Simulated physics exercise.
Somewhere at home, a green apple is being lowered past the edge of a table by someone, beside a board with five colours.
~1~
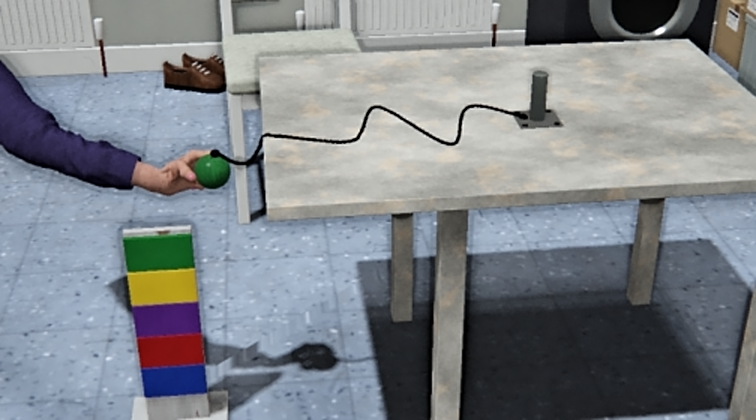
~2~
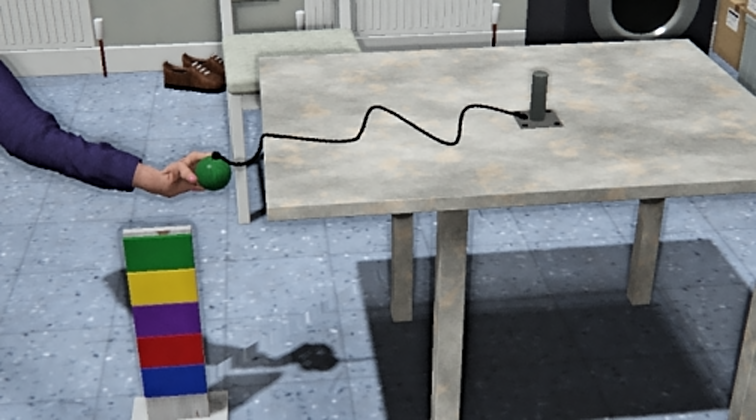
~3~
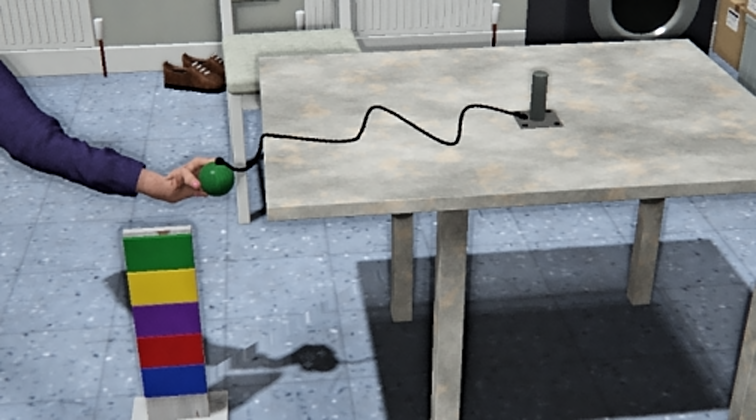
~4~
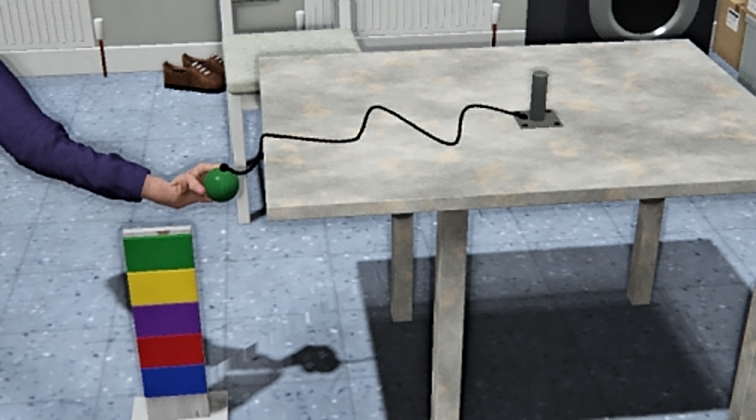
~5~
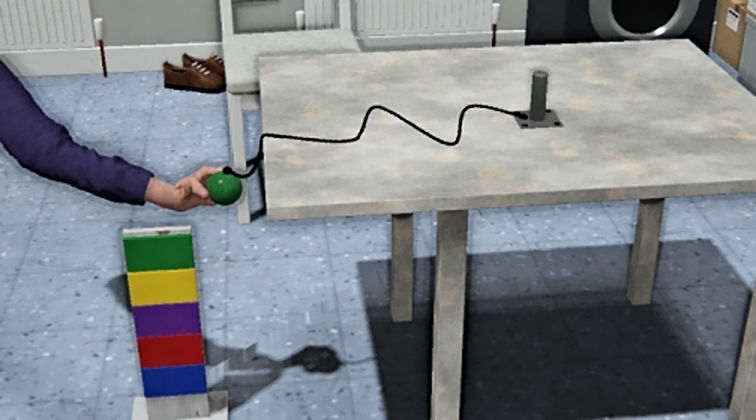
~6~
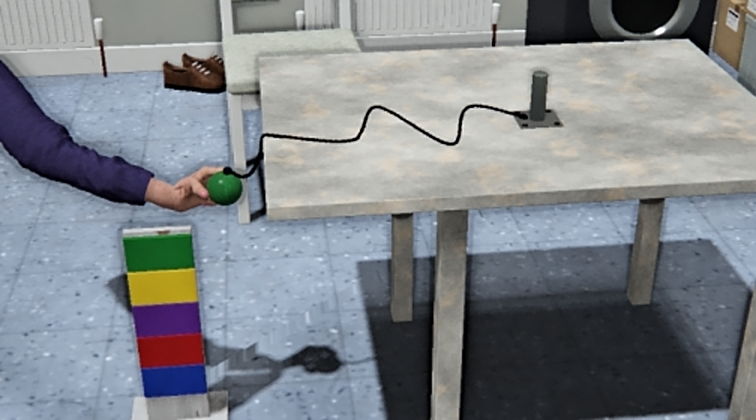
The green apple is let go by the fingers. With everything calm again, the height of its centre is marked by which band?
By the blue band.
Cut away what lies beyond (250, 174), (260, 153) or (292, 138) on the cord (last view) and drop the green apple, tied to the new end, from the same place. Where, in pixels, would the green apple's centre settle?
Cut 1: About (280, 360). Cut 2: About (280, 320). Cut 3: About (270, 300).
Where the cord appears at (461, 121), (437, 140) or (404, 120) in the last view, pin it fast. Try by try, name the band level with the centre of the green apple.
Try one: Red. Try two: Purple. Try three: Yellow.
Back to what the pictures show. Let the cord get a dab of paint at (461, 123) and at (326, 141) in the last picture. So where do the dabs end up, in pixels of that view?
Roughly at (419, 125), and the other roughly at (269, 254).
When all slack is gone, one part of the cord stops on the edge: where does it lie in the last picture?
(387, 110).
Early on, apple near (268, 358); level with red.
Midway, apple near (288, 374); level with blue.
Finally, apple near (279, 374); level with blue. The cord holds its middle at blue.
